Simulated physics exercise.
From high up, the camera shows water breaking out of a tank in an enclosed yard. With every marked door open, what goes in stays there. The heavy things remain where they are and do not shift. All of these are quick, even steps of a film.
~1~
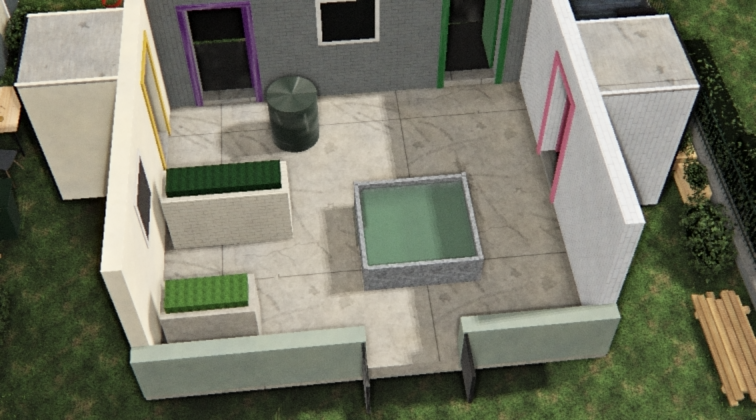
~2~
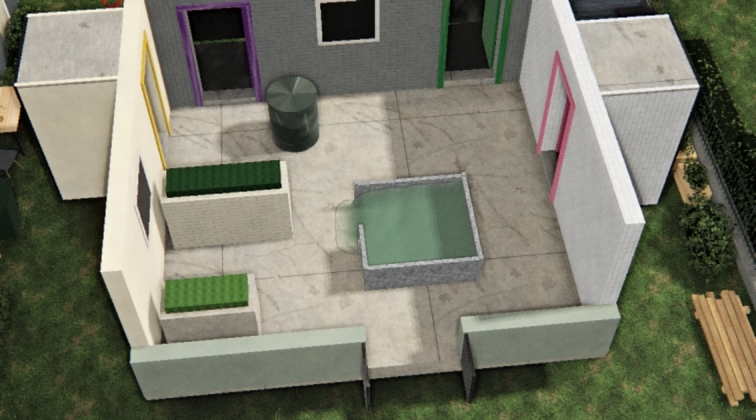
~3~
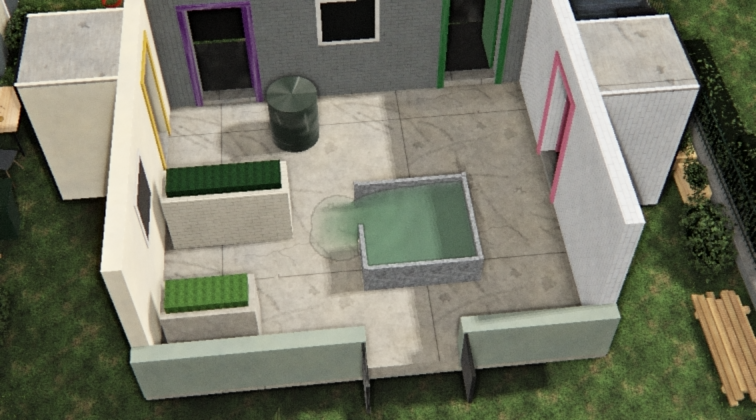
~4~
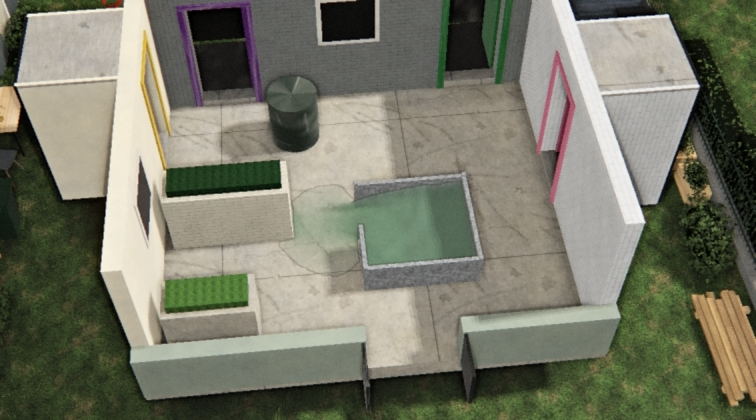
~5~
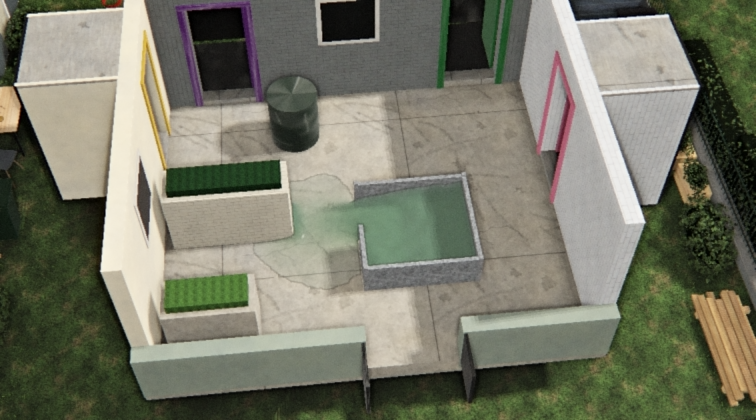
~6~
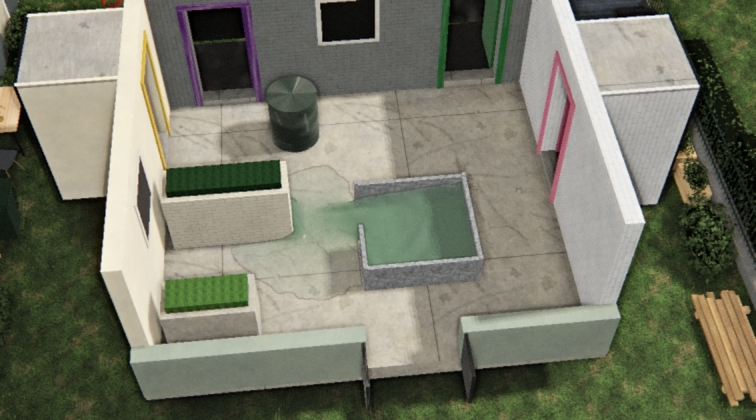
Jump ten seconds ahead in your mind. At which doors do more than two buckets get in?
The pink door ends up within two buckets. The yellow door ends up within two buckets. The green door ends up within two buckets. The purple door ends up within two buckets.
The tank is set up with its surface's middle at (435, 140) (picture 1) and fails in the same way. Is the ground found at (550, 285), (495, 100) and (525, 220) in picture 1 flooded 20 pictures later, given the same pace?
One after the other: Clear, covered, no water.
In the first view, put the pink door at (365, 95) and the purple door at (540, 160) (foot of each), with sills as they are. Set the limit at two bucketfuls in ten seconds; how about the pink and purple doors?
Pink door: Falls short; purple door: Falls short.
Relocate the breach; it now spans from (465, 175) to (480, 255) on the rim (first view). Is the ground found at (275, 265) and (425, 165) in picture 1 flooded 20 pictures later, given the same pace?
The first spot is spared and the second is spared.
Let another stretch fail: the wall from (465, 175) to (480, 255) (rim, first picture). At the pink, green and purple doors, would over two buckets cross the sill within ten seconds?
In that case the pink door overshoots, the green door stays within limits and the purple door stays within limits.
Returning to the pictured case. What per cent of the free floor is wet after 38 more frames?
Close to 60 in a hundred, I think.
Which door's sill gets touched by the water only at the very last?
Answer - the pink door.
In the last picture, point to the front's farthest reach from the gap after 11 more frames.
Close to (171, 109).
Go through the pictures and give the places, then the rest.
The first picture shows still water in the water tank at (416, 223).
In the second picture, the front is at (344, 206), out from the gap at (361, 220).
In the third picture, the front is at (316, 242), out from the gap at (361, 221).
In the fourth picture, water pours out at (361, 221) and has run to (289, 248).
In the fifth picture, water pours out at (361, 221) and has run to (261, 250).
In the sixth picture, water pours out at (361, 221) and has run to (241, 255).
A moment on, water covers 20 % of the floor; the pink door not reached, the yellow door not reached, the green door not reached, the purple door not reached.
Next, water covers 35 % of the floor; the pink door not reached, the yellow door wet at the sill, nothing in, the green door not reached, the purple door wet at the sill, nothing in.
Then, water covers 40 % of the floor; the pink door not reached, the yellow door wet at the sill, nothing in, the green door not reached, the purple door under two buckets in.
Later, water covers 60 % of the floor; the pink door not reached, the yellow door under two buckets in, the green door wet at the sill, nothing in, the purple door under two buckets in.
In the end, water covers 90 % of the floor; the pink door wet at the sill, nothing in, the yellow door under two buckets in, the green door wet at the sill, nothing in, the purple door under two buckets in.
